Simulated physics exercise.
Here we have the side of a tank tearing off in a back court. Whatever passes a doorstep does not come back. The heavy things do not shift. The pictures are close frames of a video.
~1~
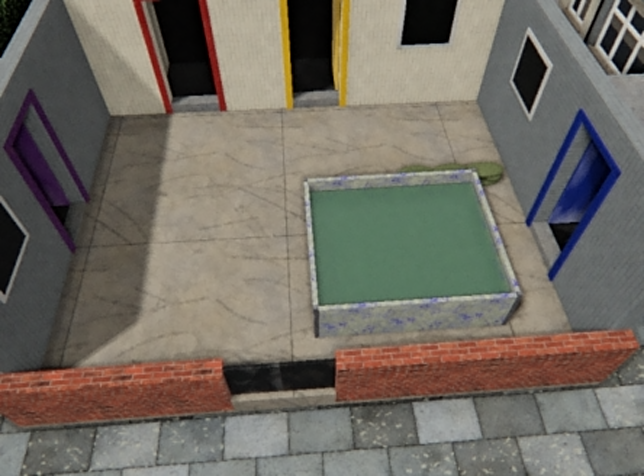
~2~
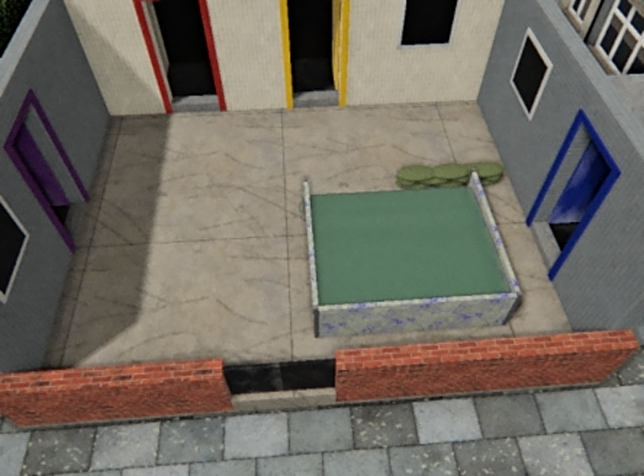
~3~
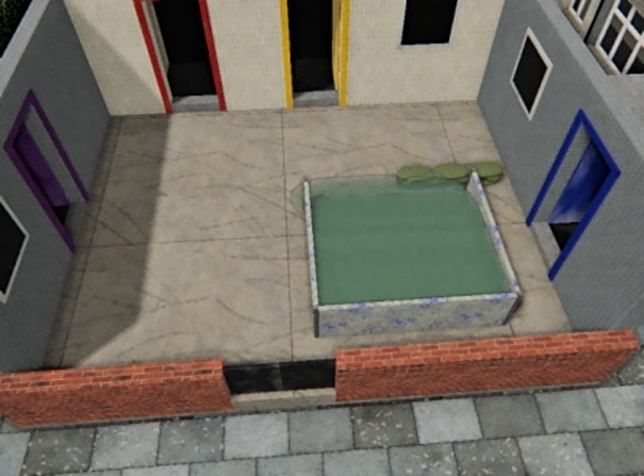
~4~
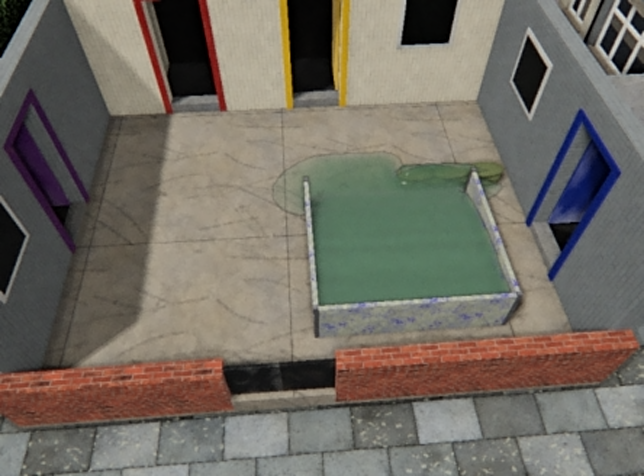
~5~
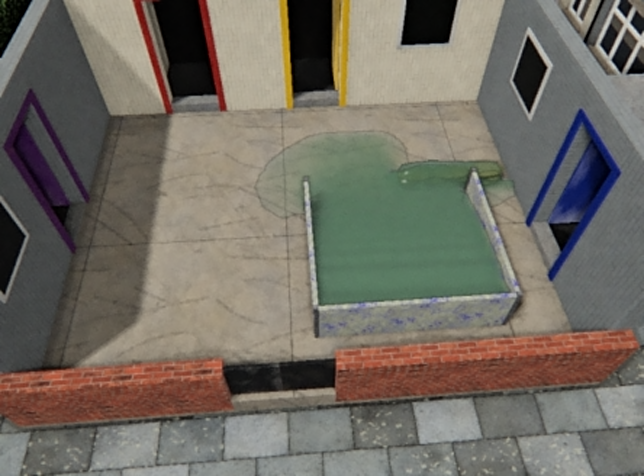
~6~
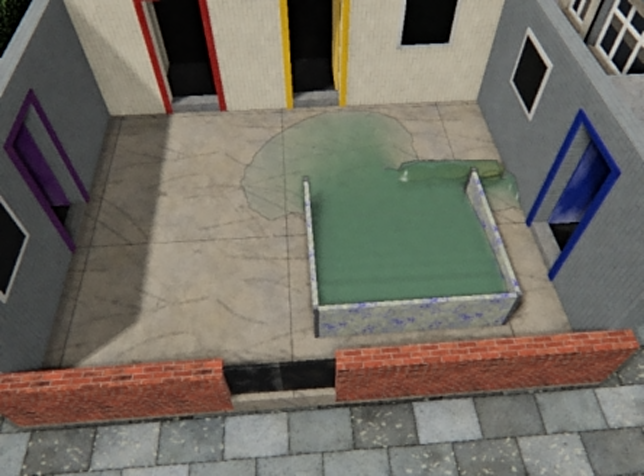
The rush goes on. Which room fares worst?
Most goes in at the yellow door.
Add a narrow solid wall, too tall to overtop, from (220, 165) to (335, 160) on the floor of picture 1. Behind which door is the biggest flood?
It is the purple-painted one.
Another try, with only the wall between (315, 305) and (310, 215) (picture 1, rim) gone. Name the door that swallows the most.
That is the purple-painted one.
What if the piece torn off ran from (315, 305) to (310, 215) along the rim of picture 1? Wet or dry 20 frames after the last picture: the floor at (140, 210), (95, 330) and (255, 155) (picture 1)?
In that order: Awash, flooded, no water.
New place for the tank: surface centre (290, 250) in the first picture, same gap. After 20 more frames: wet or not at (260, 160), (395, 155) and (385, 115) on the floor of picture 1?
One after the other: Flooded, under water, flooded.
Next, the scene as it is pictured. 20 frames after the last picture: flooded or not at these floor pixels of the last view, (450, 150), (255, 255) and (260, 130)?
In that order: Awash, not flooded, wet.
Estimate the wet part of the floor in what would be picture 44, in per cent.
Close to 90 %.
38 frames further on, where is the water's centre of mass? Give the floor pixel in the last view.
At about (324, 198).
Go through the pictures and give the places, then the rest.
In the first picture, still water in the open tank at (402, 236).
In the second picture, the front is at (303, 210), out from the gap on the open tank's far side.
In the third picture, water pours out on the open tank's far side and has run to a hidden place.
In the fourth picture, the front is at (497, 186), out from the gap on the open tank's far side.
In the fifth picture, the front is at (509, 180), out from the gap on the open tank's far side.
In the sixth picture, the front is at (324, 116), out from the gap on the open tank's far side.
A moment on, water covers 40 % of the floor; yellow door some in, blue door wet at the sill, nothing in, red door not reached, purple door not reached.
Next, water covers 50 % of the floor; yellow door a lot in, blue door wet at the sill, nothing in, red door wet at the sill, nothing in, purple door not reached.
Then, water covers 60 % of the floor; yellow door a lot in, blue door wet at the sill, nothing in, red door wet at the sill, nothing in, purple door wet at the sill, nothing in.
Later, water covers 90 % of the floor; yellow door a lot in, blue door wet at the sill, nothing in, red door wet at the sill, nothing in, purple door a trickle in.
In the end, water covers 95 % of the floor; yellow door a lot in, blue door wet at the sill, nothing in, red door wet at the sill, nothing in, purple door some in; the yellow door has let in the most.
